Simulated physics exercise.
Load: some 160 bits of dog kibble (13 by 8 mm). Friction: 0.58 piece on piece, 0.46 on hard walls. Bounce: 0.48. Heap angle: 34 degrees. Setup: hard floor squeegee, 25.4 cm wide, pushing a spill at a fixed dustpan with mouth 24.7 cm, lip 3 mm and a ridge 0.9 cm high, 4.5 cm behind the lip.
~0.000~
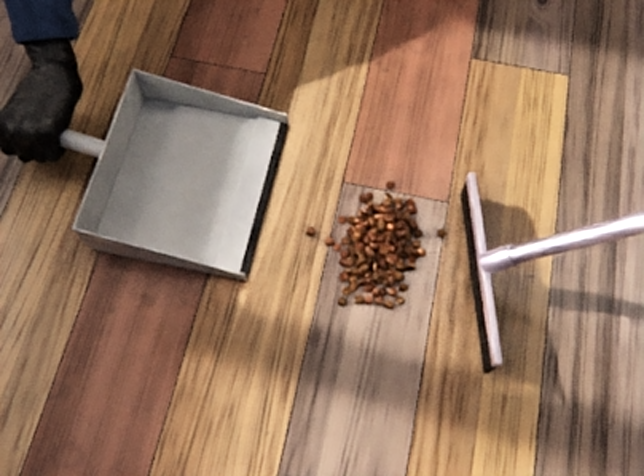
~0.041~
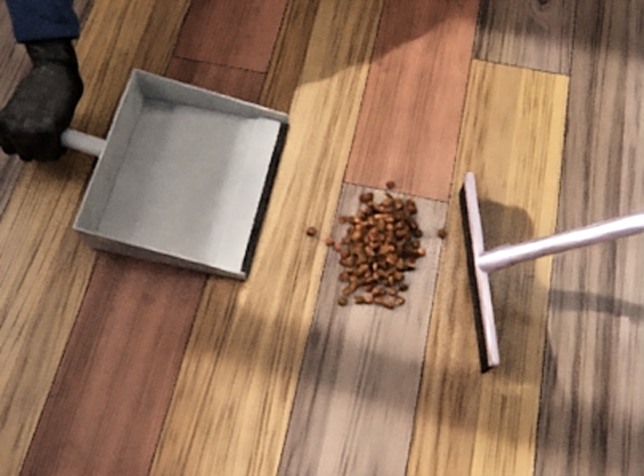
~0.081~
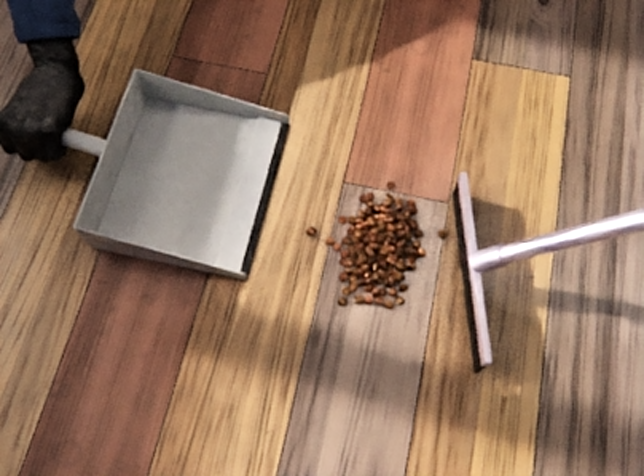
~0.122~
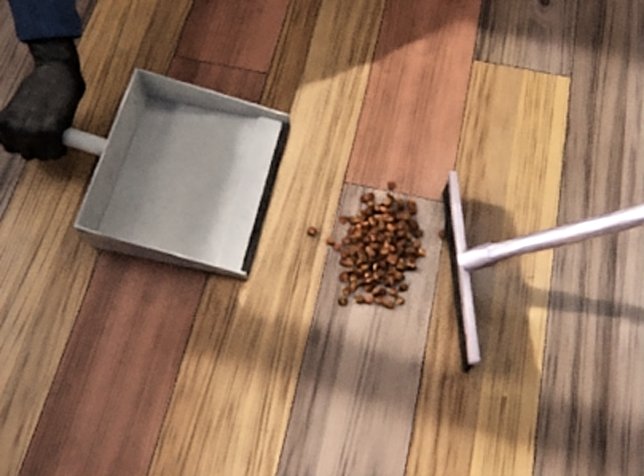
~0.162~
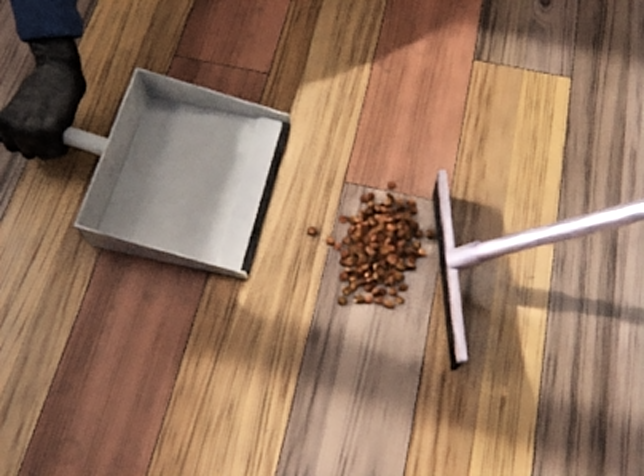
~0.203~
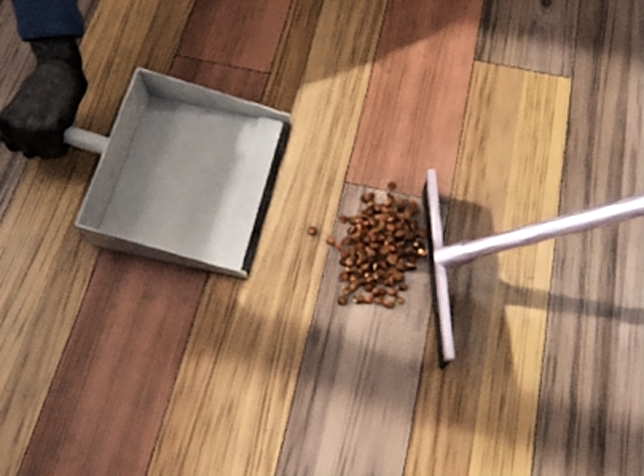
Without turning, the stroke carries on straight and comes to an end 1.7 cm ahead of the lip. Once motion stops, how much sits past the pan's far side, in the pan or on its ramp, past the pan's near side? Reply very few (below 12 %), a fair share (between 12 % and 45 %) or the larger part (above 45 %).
Past the pan's far side - very few; in the pan or on its ramp - a fair share; past the pan's near side - a fair share.
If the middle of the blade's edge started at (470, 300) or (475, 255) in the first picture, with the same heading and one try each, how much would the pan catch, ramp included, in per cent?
Around 25 percent, then around 15 percent.
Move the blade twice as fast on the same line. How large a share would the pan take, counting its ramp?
I'd put it at close to 25 per cent.
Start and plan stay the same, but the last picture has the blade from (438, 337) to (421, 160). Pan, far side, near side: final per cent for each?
Per cent by place - pan 10, far side 0, near side 10.
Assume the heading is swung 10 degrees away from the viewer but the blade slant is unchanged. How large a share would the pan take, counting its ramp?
Roughly 15 per cent would finish in the pan or on its ramp.
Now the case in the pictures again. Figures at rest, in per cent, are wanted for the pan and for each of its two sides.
Far side 0 %, pan 20 %, near side 15 %.
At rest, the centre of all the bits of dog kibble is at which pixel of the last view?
Centre at rest, approx.: (269, 239) px.
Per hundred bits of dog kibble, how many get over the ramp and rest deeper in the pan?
Estimate: Near 0 per cent of all.
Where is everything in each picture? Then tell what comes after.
The first frame shows blade from (496, 363) to (470, 179), moved 0.0 cm, 0 of the pieces shifted so far; middle of the pieces at (381, 245); pan at (180, 181).
The second frame shows blade from (493, 362) to (468, 179), moved 0.3 cm, 0 of the pieces shifted so far; middle of the pieces at (381, 245).
The third frame shows blade from (486, 362) to (462, 179), moved 1.2 cm, 0 of the pieces shifted so far; middle of the pieces at (381, 245).
The fourth frame shows blade from (474, 360) to (452, 178), moved 2.6 cm, 0 of the pieces shifted so far; middle of the pieces at (381, 245).
The fifth frame shows blade from (461, 359) to (441, 177), moved 4.1 cm, 1 of the pieces shifted so far; middle of the pieces at (381, 245).
The sixth frame shows blade from (448, 357) to (430, 176), moved 5.6 cm, 3 of the pieces shifted so far; middle of the pieces at (381, 245); pan at (182, 179). Its pace works out near 0.36 m/s, heading 5 degrees towards the viewer's side.
After 0.47 s, middle of the blade 15 cm from the lip; 0 % over the lip, far side 0 %, near side 5 %.
Then, at 0.64 s, middle of the blade 8 cm from the lip; 0 % over the lip, far side 0 %, near side 10 %.
After 0.94 s, middle of the blade 5 cm from the lip; 20 % over the lip, far side 0 %, near side 15 %.
In the end, at 1.3 s, far side 0 %, pan 20 %, near side 15 %, in front of the lip or behind the blade 65 %.
